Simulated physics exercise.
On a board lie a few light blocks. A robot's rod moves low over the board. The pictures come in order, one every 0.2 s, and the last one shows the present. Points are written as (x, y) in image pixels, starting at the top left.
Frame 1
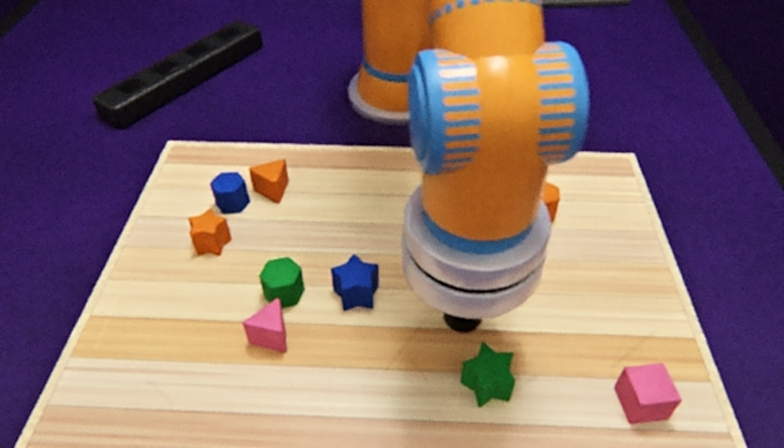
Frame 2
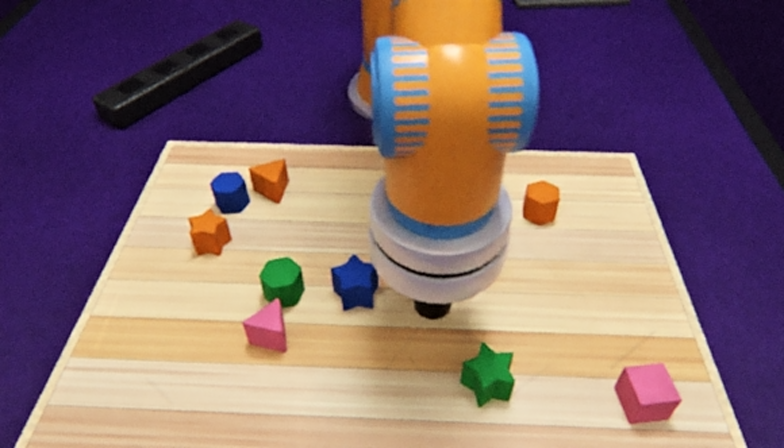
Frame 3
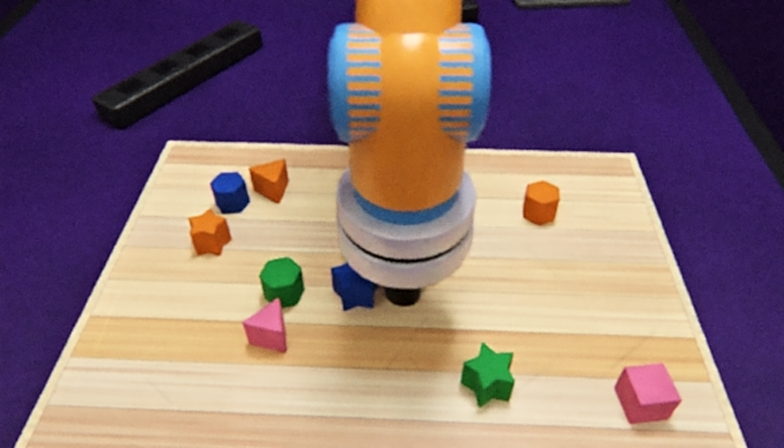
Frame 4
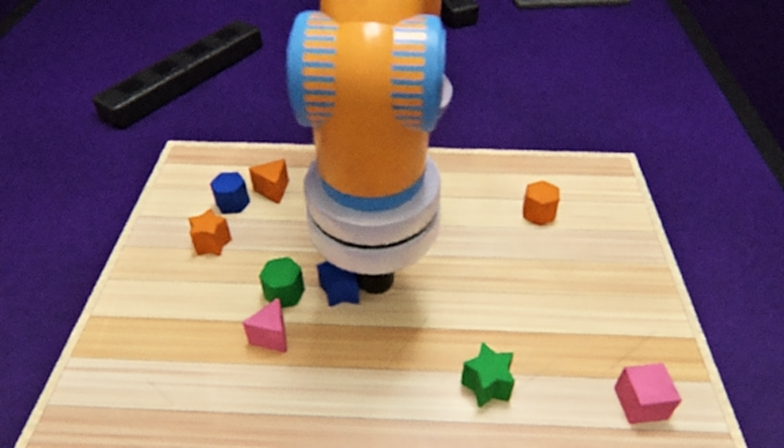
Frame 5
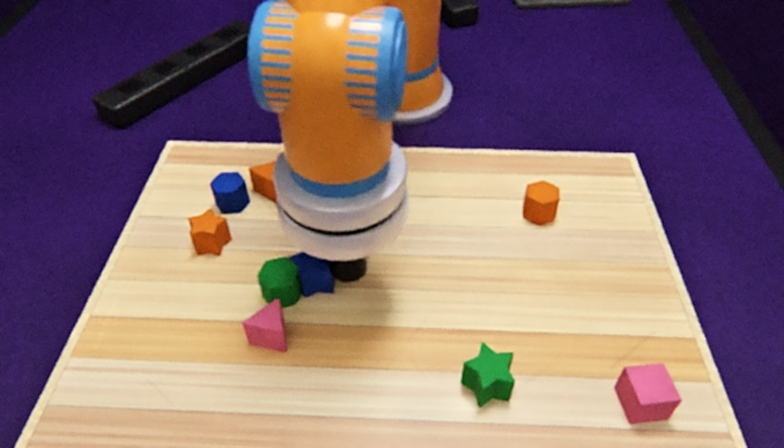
In the video, an orange and blue robot arm moves left over a wooden board of small coloured blocks, its dark rod reaching the blue star and pushing it left until it sits against the green hexagon.
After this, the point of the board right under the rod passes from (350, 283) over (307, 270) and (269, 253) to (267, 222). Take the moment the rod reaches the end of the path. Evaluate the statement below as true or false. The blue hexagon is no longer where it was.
Verdict: False.
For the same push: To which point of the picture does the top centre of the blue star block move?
It is going to be at (227, 234).
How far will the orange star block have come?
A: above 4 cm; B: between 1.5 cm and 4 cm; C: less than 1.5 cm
C: Less than 1.5 cm.
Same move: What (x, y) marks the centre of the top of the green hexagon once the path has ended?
The middle of its top is at (231, 274).
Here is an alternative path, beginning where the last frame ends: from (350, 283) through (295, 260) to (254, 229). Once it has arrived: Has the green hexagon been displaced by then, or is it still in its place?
The green hexagon changes place.
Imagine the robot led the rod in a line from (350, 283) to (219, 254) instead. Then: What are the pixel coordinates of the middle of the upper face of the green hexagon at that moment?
(226, 275)
The first path, step by step. One third of the way, rod at (304, 255); green hexagon at (240, 273), turned 60° anticlockwise; blue star block at (268, 246).
Two thirds of the way, rod at (266, 239); green hexagon at (231, 274), turned 85° anticlockwise; blue star block at (230, 237), turned 20° anticlockwise.
At the end, rod at (264, 207); orange star block at (200, 221); blue hexagon not moved; green hexagon at (231, 274), turned 85° anticlockwise; blue star block at (227, 234), turned 35° anticlockwise.
